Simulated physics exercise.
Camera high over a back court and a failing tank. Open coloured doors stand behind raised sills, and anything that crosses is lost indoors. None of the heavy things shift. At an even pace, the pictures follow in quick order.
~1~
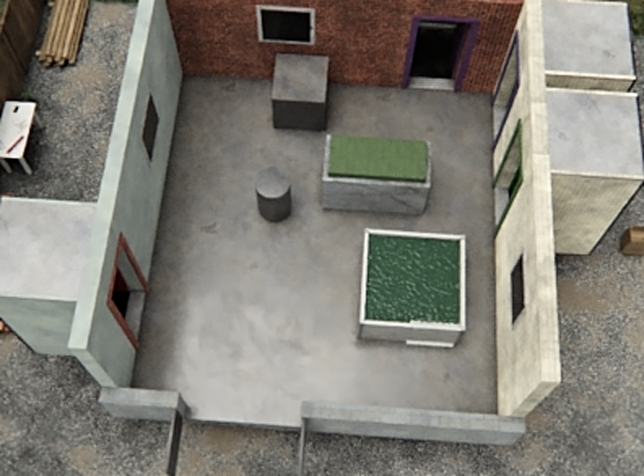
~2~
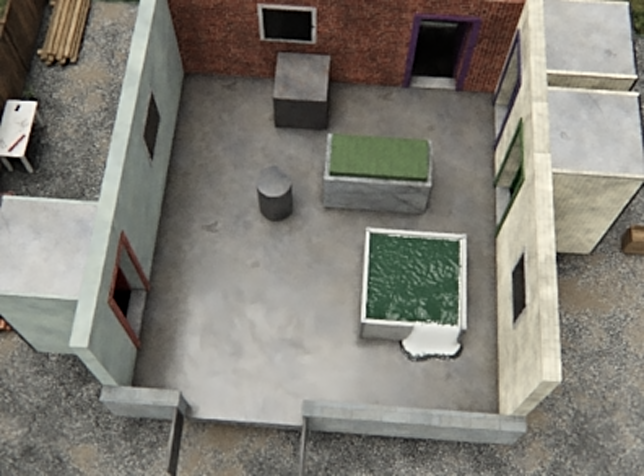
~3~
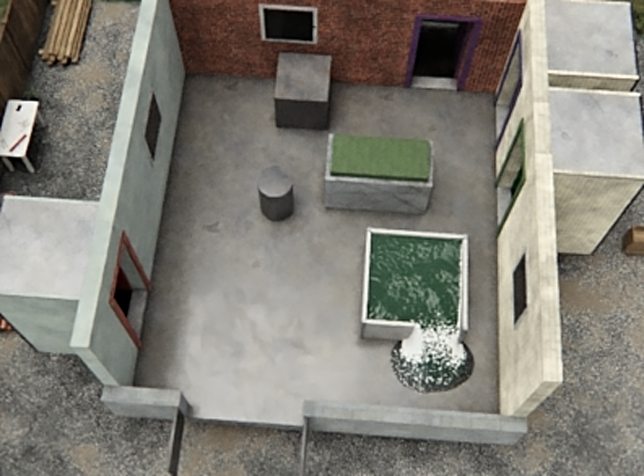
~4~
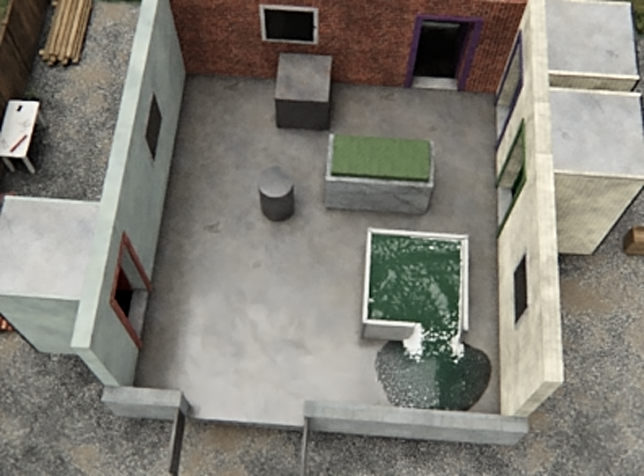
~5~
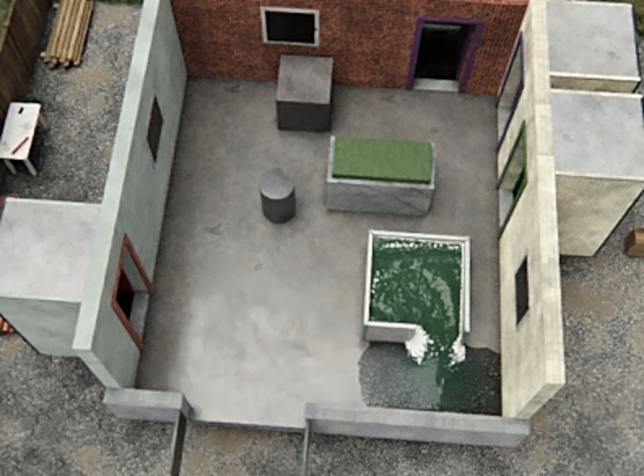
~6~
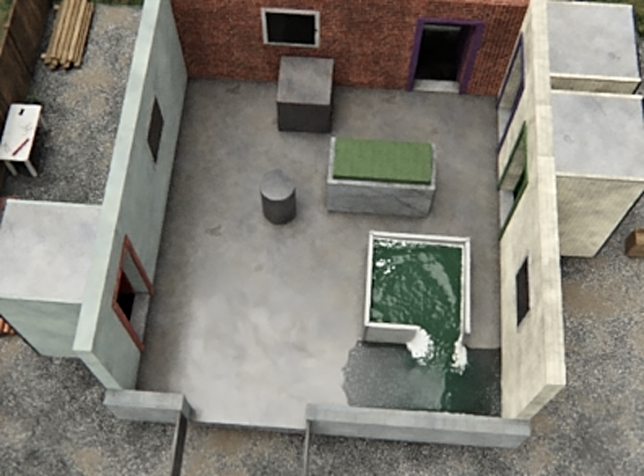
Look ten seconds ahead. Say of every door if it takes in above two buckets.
One by one: The green door copes honestly. The red door copes honestly. The blue door copes honestly. The purple door gets overwhelmed honestly.
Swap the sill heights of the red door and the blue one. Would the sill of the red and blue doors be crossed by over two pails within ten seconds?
The red one is over, the blue one takes less.
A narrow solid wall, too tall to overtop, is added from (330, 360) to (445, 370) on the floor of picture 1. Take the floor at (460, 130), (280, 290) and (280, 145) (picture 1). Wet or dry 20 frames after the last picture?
Results in order: Bone-dry / swamped / bone-dry.
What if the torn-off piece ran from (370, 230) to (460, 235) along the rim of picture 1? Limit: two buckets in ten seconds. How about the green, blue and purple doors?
In that case the green door overshoots, while the blue door overshoots and the purple door overshoots.
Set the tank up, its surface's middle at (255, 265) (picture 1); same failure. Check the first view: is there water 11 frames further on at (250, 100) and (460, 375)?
The first spot is left dry, the second inundated.
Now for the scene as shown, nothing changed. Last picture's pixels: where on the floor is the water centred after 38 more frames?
That puts it at around (352, 290).
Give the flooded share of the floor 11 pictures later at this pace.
I reckon 25 per cent or so.
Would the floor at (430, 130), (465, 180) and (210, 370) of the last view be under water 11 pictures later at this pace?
Result, as listed: Not wetted / not wetted / wetted.
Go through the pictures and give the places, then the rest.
In the first frame, the water tank at (413, 280) is whole and still.
In the second frame, water pours out at (434, 334) and has run to (406, 349).
In the third frame, water pours out at (435, 335) and has run to (417, 386).
In the fourth frame, water pours out at (435, 335) and has run to a hidden place.
In the fifth frame, water pours out at (437, 337) and has run to a hidden place.
In the sixth frame, the front is at a hidden place, out from the gap at (437, 338).
A moment on, water covers 10 % of the floor; the green door not reached, the red door not reached, the blue door not reached, the purple door not reached.
Next, water covers 25 % of the floor; the green door not reached, the red door not reached, the blue door not reached, the purple door not reached.
Then, water covers 50 % of the floor; the green door wet at the sill, nothing in, the red door wet at the sill, nothing in, the blue door wet at the sill, nothing in, the purple door not reached.
Later, water covers 70 % of the floor; the green door under two buckets in, the red door wet at the sill, nothing in, the blue door under two buckets in, the purple door over two buckets in.
In the end, water covers 90 % of the floor; the green door under two buckets in, the red door wet at the sill, nothing in, the blue door under two buckets in, the purple door over two buckets in.
